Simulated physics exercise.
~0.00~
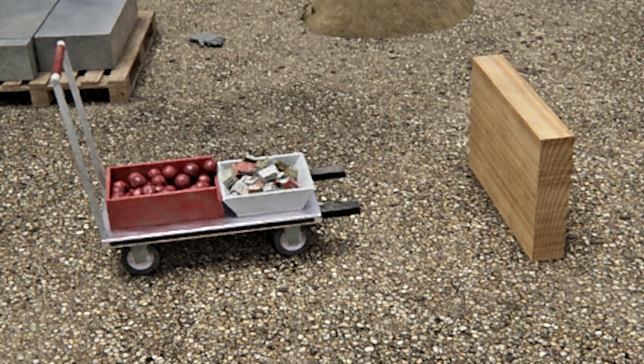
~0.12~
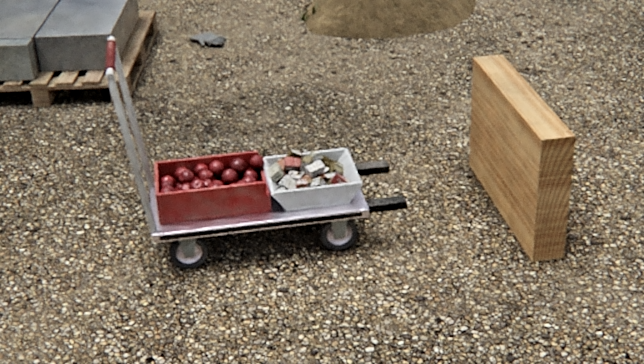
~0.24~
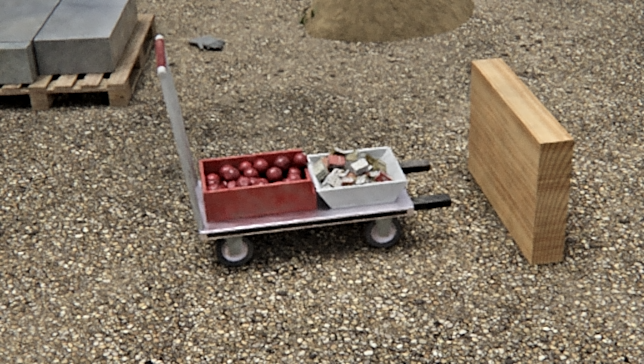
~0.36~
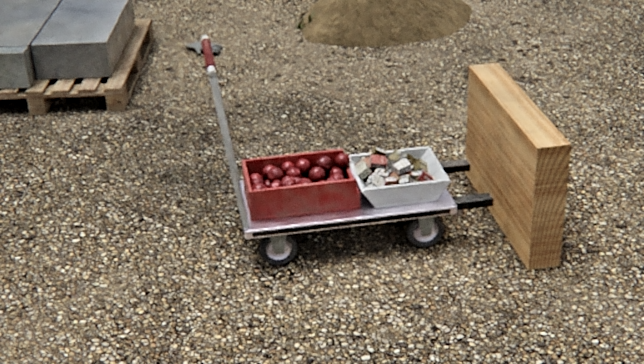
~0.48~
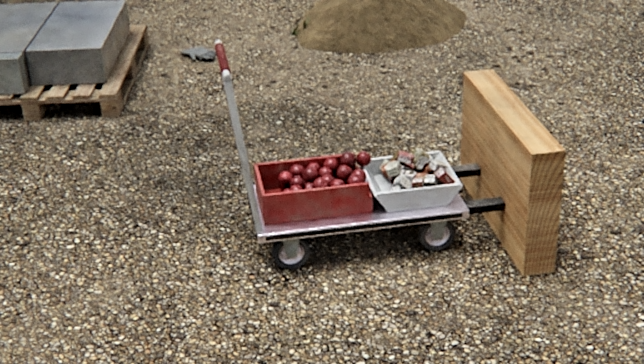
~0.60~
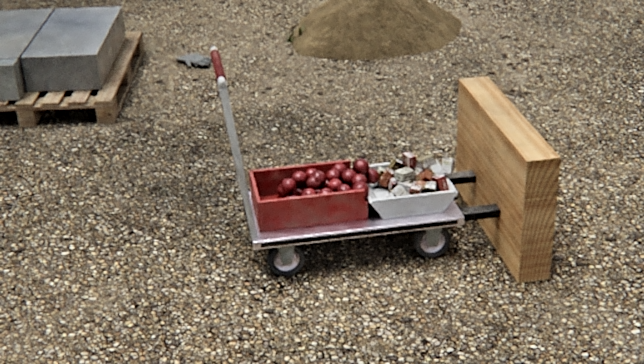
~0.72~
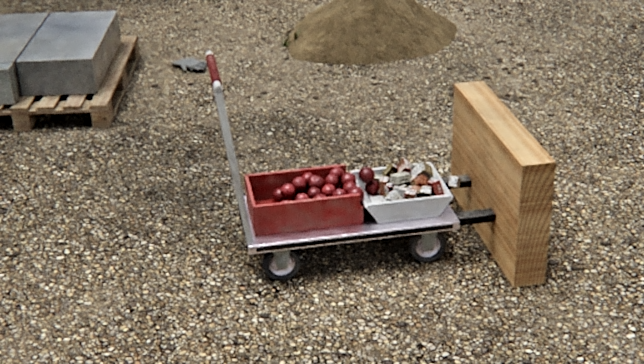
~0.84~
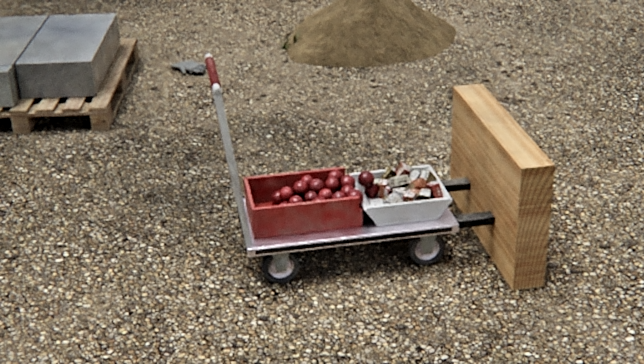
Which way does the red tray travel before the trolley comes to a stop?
The red tray travels to the right, carried along on the trolley toward the wooden wall.
